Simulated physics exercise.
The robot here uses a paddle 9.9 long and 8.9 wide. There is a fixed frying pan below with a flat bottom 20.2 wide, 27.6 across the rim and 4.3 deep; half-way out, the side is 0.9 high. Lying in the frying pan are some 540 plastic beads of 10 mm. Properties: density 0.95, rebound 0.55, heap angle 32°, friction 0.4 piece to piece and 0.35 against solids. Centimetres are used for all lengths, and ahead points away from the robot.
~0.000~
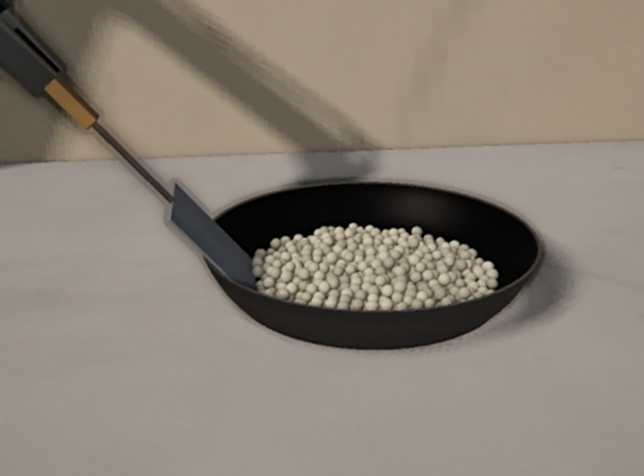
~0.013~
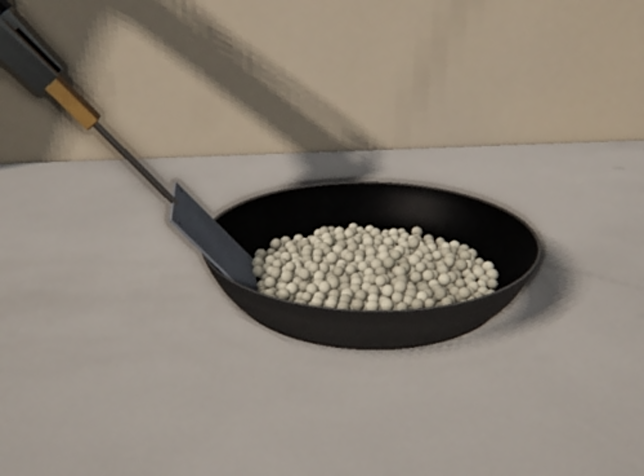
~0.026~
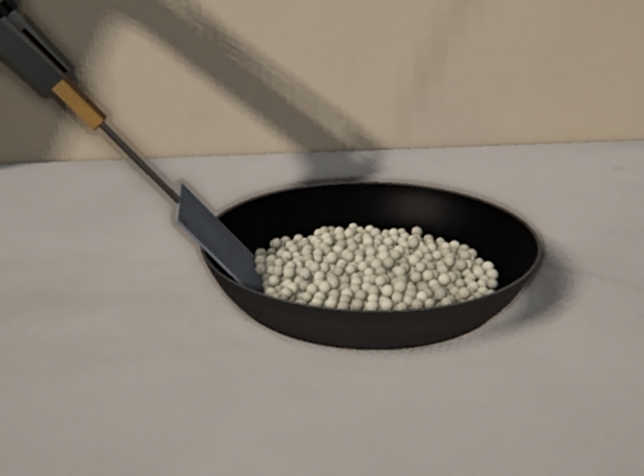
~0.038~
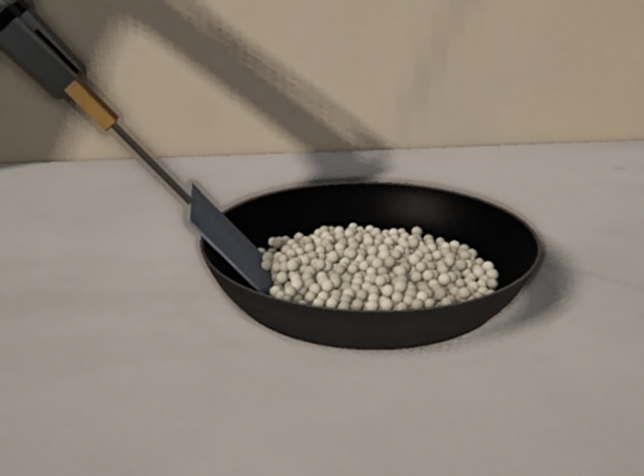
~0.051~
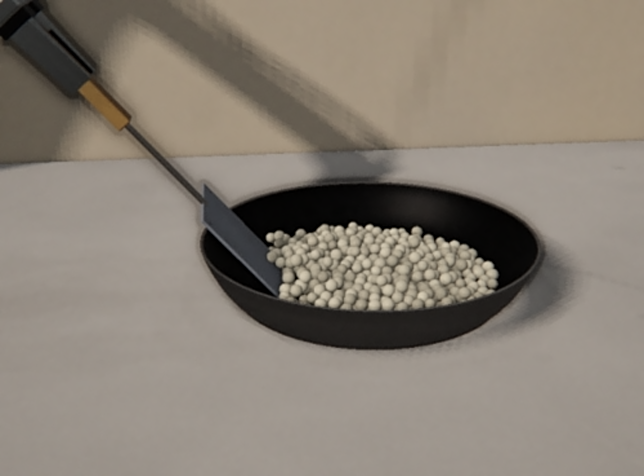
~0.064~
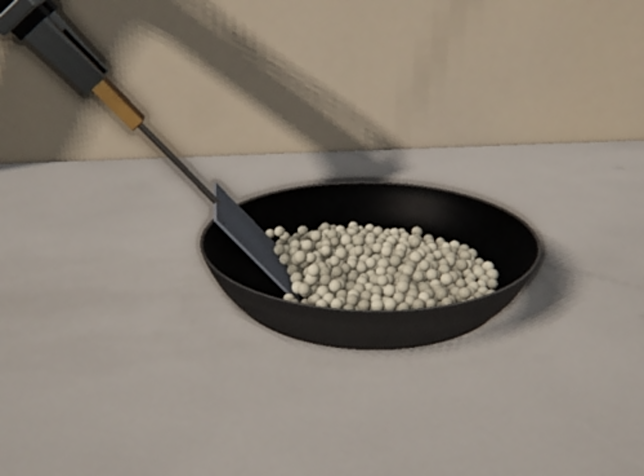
At the start, a robot arm holds a flat grey paddle against the left inside edge of a black frying pan filled with small whitish beads. The paddle then slides slowly a short way right, nudging the nearest beads, while the pan stays still and most of the pile barely changes.
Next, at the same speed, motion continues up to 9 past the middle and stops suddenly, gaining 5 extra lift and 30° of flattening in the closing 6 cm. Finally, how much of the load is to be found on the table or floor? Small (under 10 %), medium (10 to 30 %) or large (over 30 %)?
Small.
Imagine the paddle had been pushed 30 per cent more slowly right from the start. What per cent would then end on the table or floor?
0 %.
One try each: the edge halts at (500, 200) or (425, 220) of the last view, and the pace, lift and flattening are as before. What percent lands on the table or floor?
About 15 and 0 per cent.
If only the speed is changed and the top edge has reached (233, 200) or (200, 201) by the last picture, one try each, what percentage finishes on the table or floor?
First try around 15 %, second try around 0 %.
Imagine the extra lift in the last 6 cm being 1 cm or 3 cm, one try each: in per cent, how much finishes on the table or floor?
It comes to around 0 per cent on the first try and around 5 per cent on the second.
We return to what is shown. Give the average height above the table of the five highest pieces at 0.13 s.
They are near 4 cm up.
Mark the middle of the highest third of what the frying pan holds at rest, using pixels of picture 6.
About (475, 257).
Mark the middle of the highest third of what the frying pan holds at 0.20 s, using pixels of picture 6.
Roughly pixel (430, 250).
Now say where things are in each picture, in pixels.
The first frame shows paddle top edge at (172, 200), sloping 50°; upper third of the load around (370, 266), from x 260 to 490, top at y 230; 540 in the frying pan.
The second frame shows paddle top edge at (173, 200), sloping 50°; upper third of the load around (370, 266), from x 260 to 490, top at y 230.
The third frame shows paddle top edge at (179, 201), sloping 50°; upper third of the load around (368, 266), from x 260 to 490, top at y 230.
The fourth frame shows paddle top edge at (190, 201), sloping 50°; upper third of the load around (363, 265), from x 260 to 490, top at y 230.
The fifth frame shows paddle top edge at (202, 201), sloping 50°; upper third of the load around (358, 263), from x 260 to 490, top at y 225.
The sixth frame shows paddle top edge at (215, 201), sloping 50°; upper third of the load around (356, 263), from x 260 to 490, top at y 225; 540 in the frying pan.
By 0.13 s, sloping 50°, highest piece 5 above the table; 540 in the frying pan.
By 0.20 s, sloping 41°, highest piece 5 above the table; 540 in the frying pan.
By 0.44 s, sloping 20°, highest piece 5 above the table; 504 in the frying pan, 36 on the table or floor.
By 1.49 s, sloping 20°, highest piece 4 above the table; 504 in the frying pan, 36 on the table or floor.
Final count, 504 in the frying pan, 36 on the table or floor. That is 7 % on the table or floor.
